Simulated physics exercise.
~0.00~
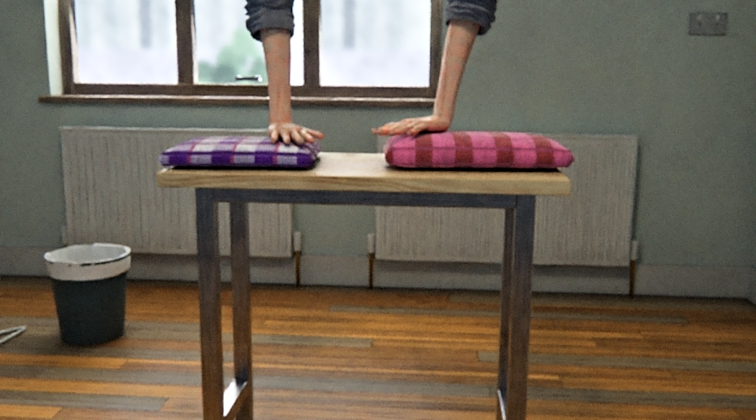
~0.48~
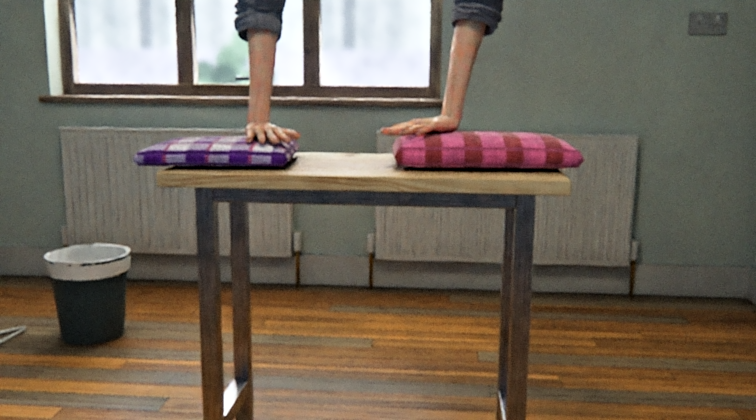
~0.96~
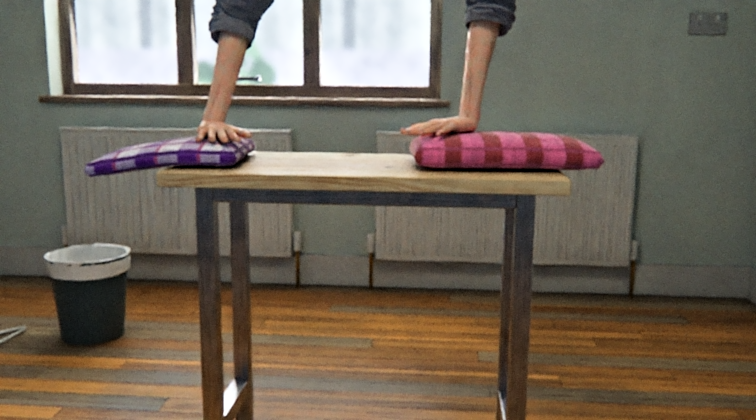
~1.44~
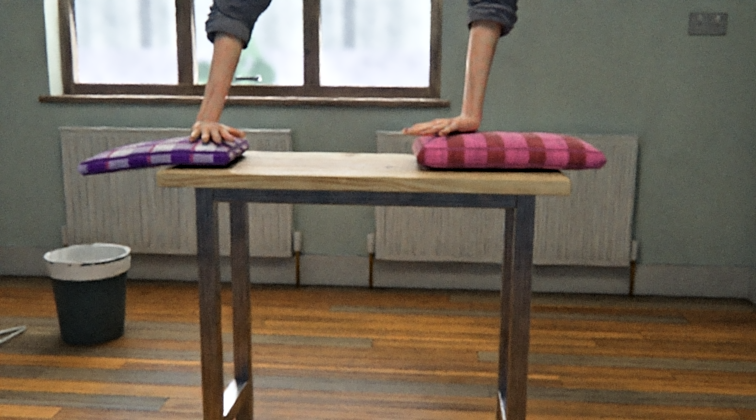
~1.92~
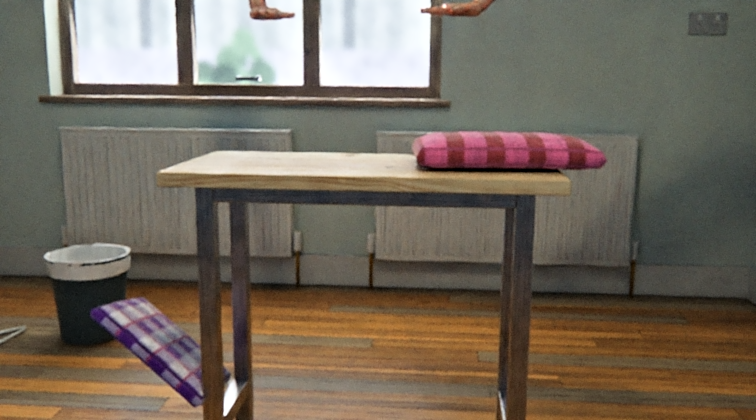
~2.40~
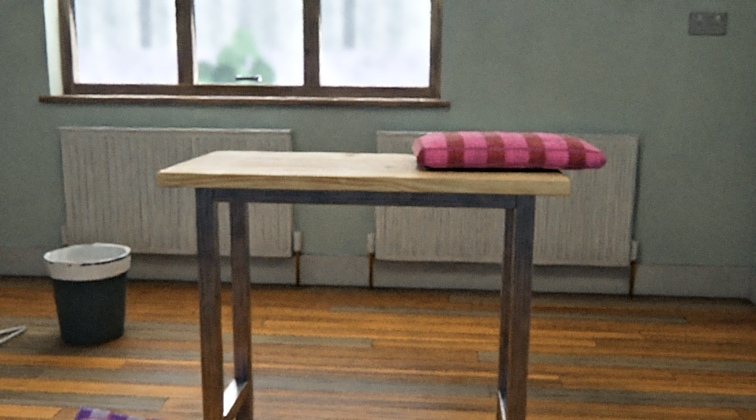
A purple checked seat pad sits on the left of a pale wooden side table with metal legs, and a pink checked pillow sits on the right, in a room with radiators, a window and a bin behind, seen from the front by a still camera. Two hands press on them and push them apart, until the purple pad droops over the left end and the pink pillow reaches just past the right end. The hands lift away. The purple pad tips off and drops to the floor at lower left, while the pink pillow stays on the table.
